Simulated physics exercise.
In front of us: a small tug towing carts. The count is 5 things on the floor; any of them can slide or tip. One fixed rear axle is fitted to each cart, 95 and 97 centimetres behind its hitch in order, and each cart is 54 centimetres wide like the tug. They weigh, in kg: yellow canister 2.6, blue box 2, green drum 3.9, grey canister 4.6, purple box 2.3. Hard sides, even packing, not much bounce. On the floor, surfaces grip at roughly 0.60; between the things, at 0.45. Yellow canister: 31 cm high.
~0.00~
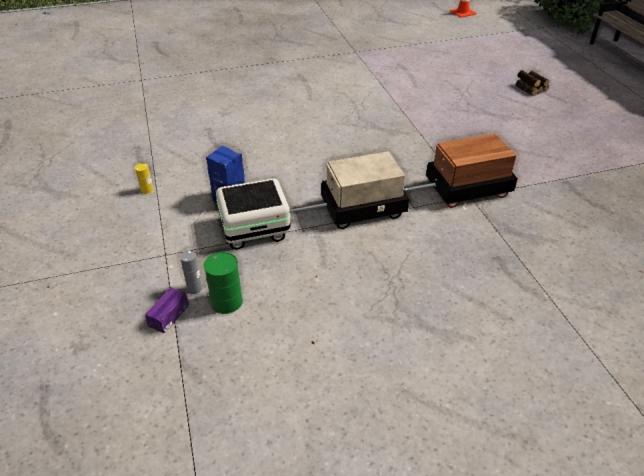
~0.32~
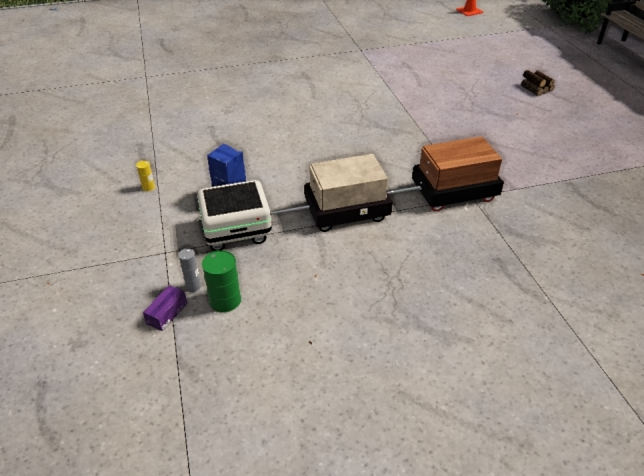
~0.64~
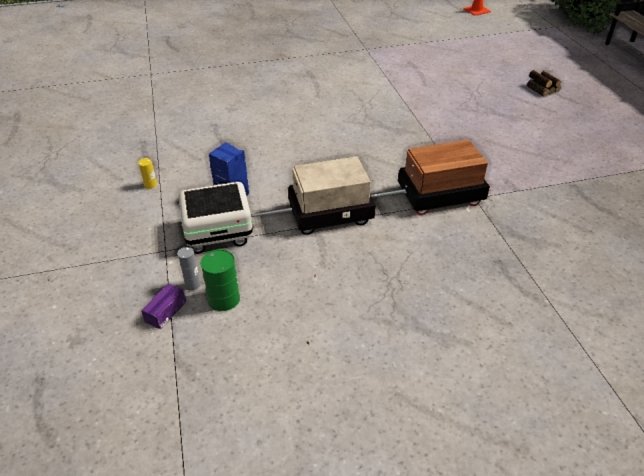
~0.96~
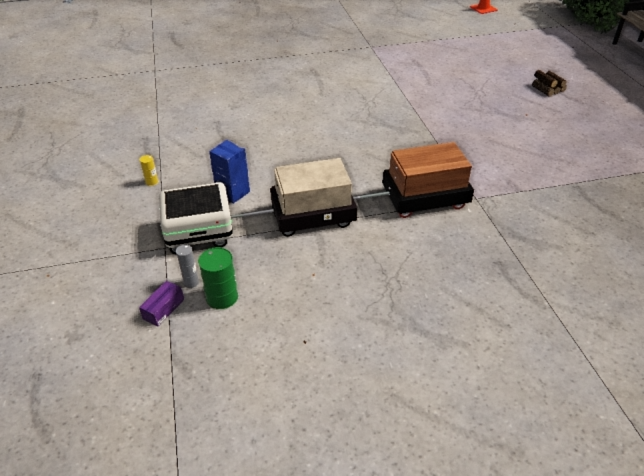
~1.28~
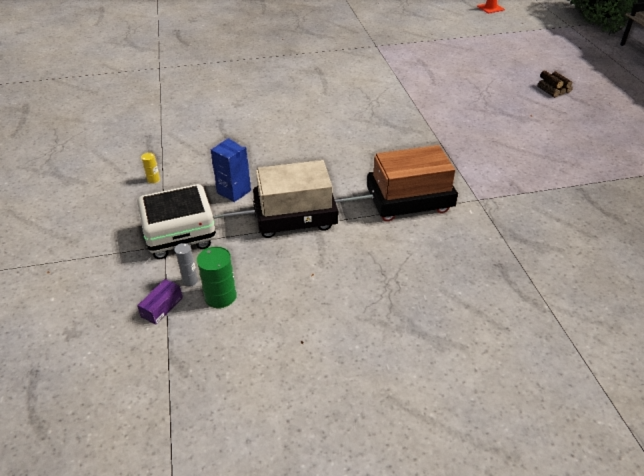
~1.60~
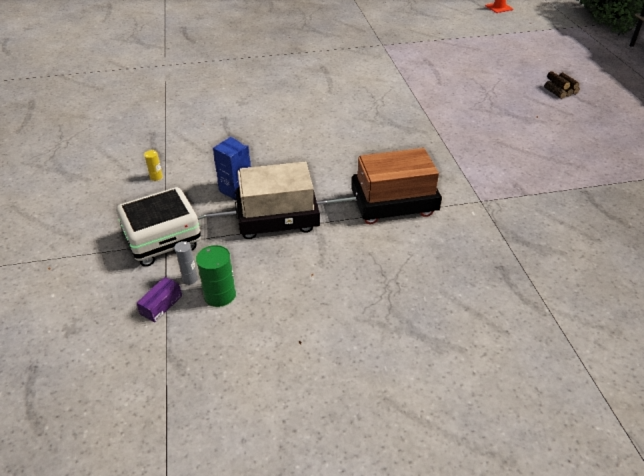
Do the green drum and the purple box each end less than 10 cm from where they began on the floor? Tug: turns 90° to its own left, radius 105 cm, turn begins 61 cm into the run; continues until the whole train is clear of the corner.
One by one: My guess is the green drum is basically where it was; my guess is the purple box is displaced.
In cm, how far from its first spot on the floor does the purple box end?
Displacement: Approx. 118 cm.
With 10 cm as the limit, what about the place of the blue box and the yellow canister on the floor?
Here the blue box is left in place, and the yellow canister is left in place.
Around 4.80 s, 278 cm covered; purple box shifted 13 cm near (168, 308); grey canister shifted 5 cm.
Around 7.10 s, 412 cm covered; purple box shifted 64 cm near (162, 360); green drum shifted 5 cm near (219, 280); grey canister shifted 79 cm.
Finally (9.9 s), not toppled but over 10 cm from the start, grey canister and purple box; the other 3 still in place (within 10 cm). Final places as that camera would see them, green drum near (219, 280), purple box near (177, 418).
